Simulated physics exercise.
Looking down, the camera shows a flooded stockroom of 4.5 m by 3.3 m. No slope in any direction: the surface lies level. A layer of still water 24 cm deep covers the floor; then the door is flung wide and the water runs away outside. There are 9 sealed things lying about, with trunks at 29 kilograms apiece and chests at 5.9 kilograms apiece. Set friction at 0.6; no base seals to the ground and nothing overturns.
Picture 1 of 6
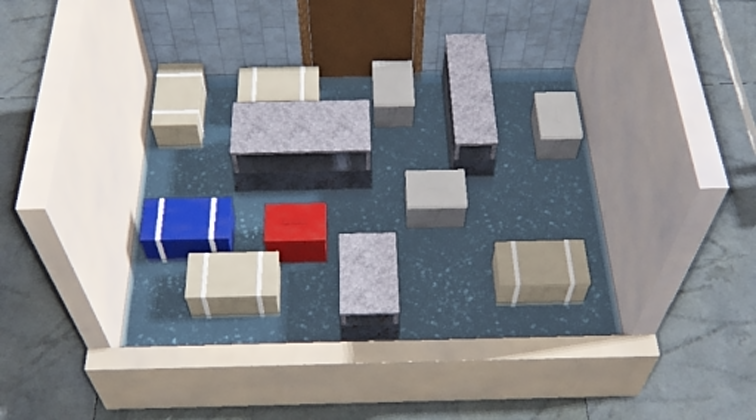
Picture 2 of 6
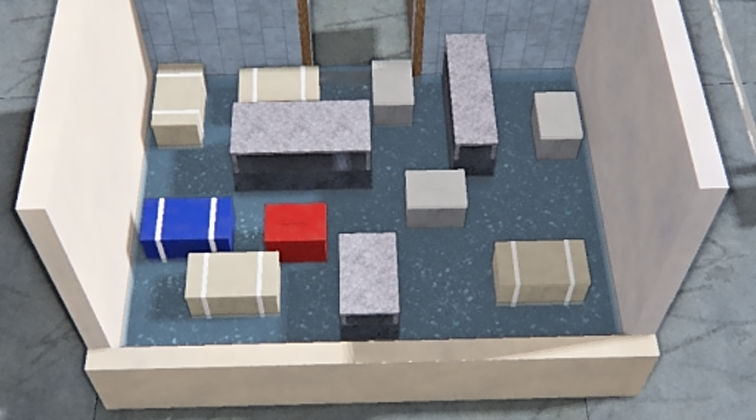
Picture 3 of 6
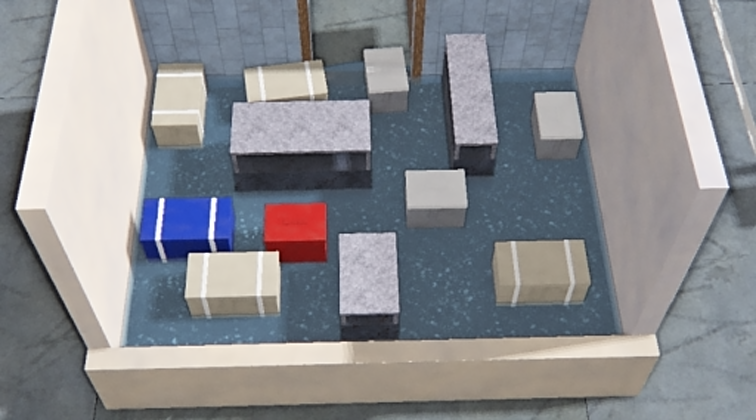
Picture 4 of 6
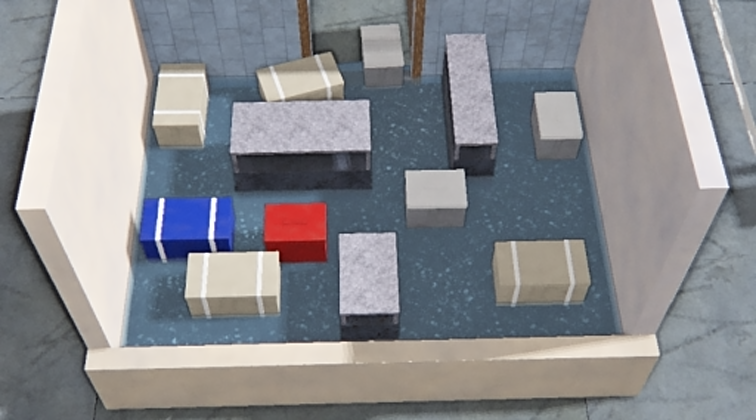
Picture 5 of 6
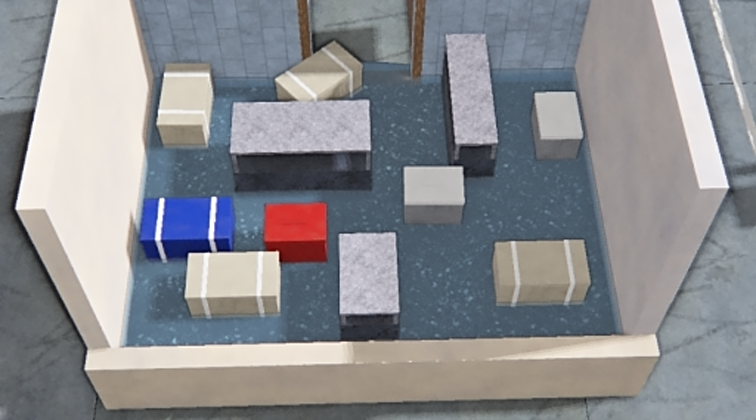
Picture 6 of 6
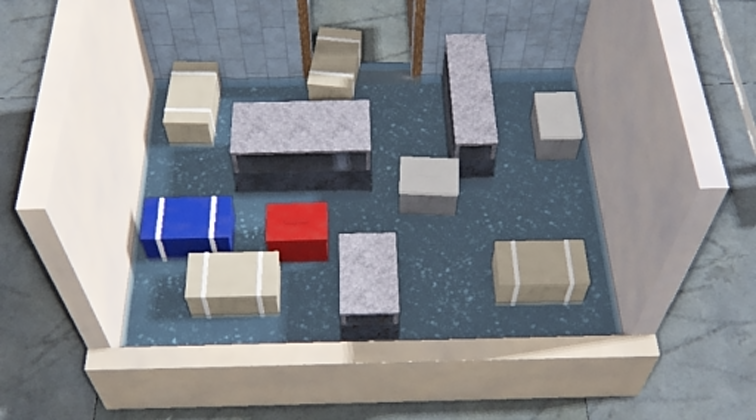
The brown door at the back disappears, then pale crates and grey boxes drift toward the opening.
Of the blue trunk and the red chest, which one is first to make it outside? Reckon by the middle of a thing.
First out is the blue one.
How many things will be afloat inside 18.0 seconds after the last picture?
It comes to 3 of them.
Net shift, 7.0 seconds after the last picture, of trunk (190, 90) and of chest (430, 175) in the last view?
Washed out, gone out.
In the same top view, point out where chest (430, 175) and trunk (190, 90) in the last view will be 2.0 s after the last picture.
They should sit about (399, 84) and (254, 88) in the last view.
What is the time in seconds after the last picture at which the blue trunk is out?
9.0 s.
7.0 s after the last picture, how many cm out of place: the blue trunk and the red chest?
150 and 60 cm or so by then.
Then, 2.0 s after the last picture the blue trunk is near (181, 179), 0.5 m from its start, afloat; the red chest is near (308, 208), 0.2 m from its start, afloat; 2 of 9 are out; 7 afloat.
Then, 7.0 s after the last picture the blue trunk is near (248, 85), 1.7 m from its start, afloat; the red chest is near (247, 192), 0.6 m from its start, afloat; 4 of 9 are out; 5 afloat.
Then, 14.0 s after the last picture the blue trunk has gone out (9.2 s after the last picture); the red chest is near (207, 170), 1.1 m from its start, afloat; 5 of 9 are out; 4 afloat.
Then, 18.0 s after the last picture the blue trunk has gone out (9.2 s after the last picture); the red chest is near (203, 131), 1.5 m from its start, afloat; 5 of 9 are out; 3 afloat.
